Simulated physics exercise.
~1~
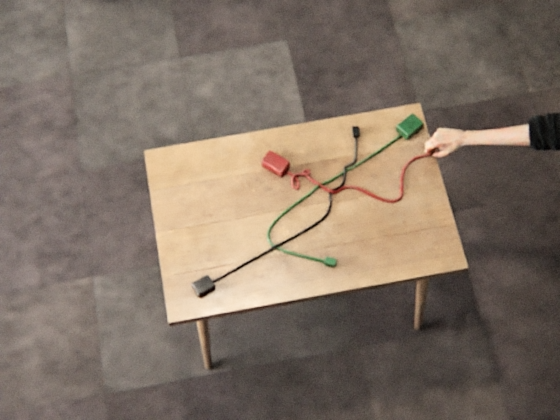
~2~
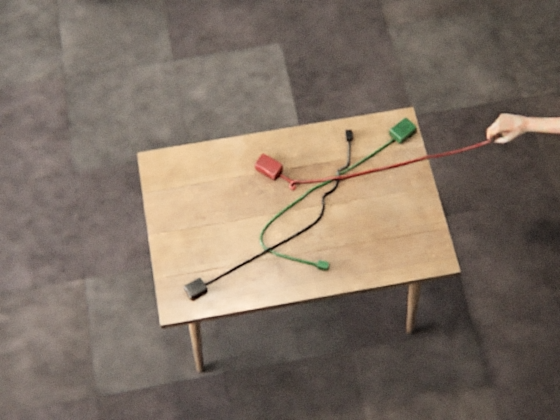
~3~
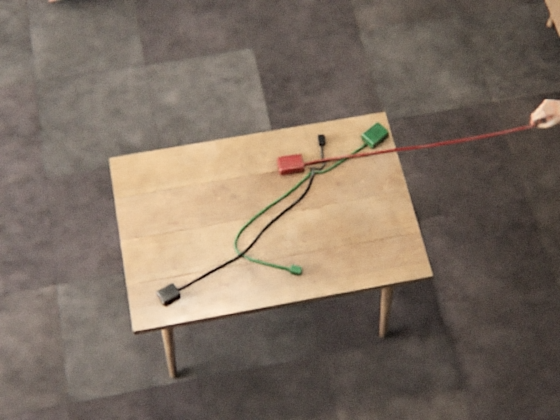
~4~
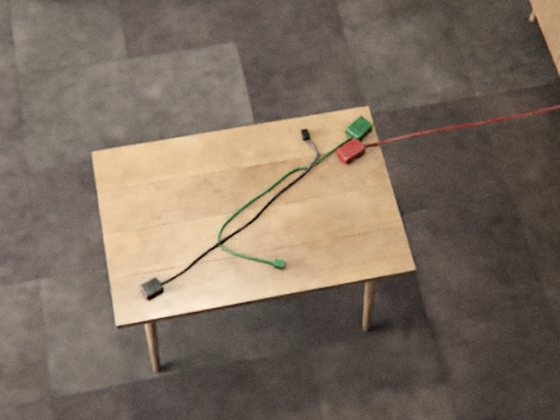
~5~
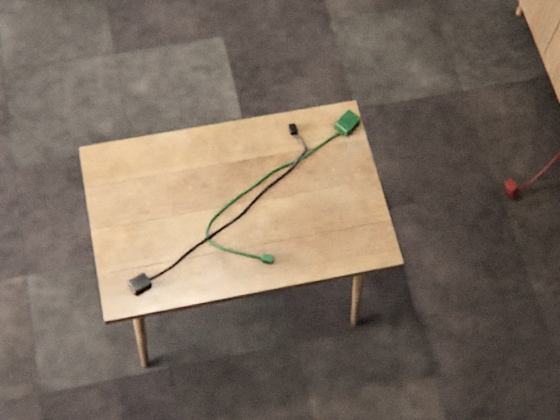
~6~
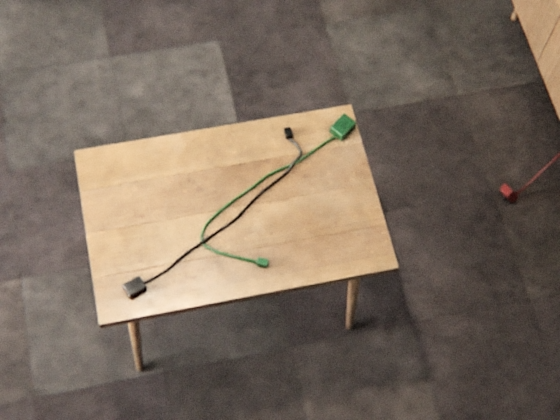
At the start, red, green and black leads, each with a block-shaped charger, lie tangled across a wooden table while a hand at the right grips the red one. The hand pulls the red lead rightward until it stretches taut over the others. Its charger then slides across the tabletop, passes close to the green charger and goes over the right edge, as the hand leaves view. The view drifts slightly right meanwhile. At the end, the red charger is off the table at the far right, still on its lead, while the green and black leads remain crossed on the tabletop, their chargers in place.
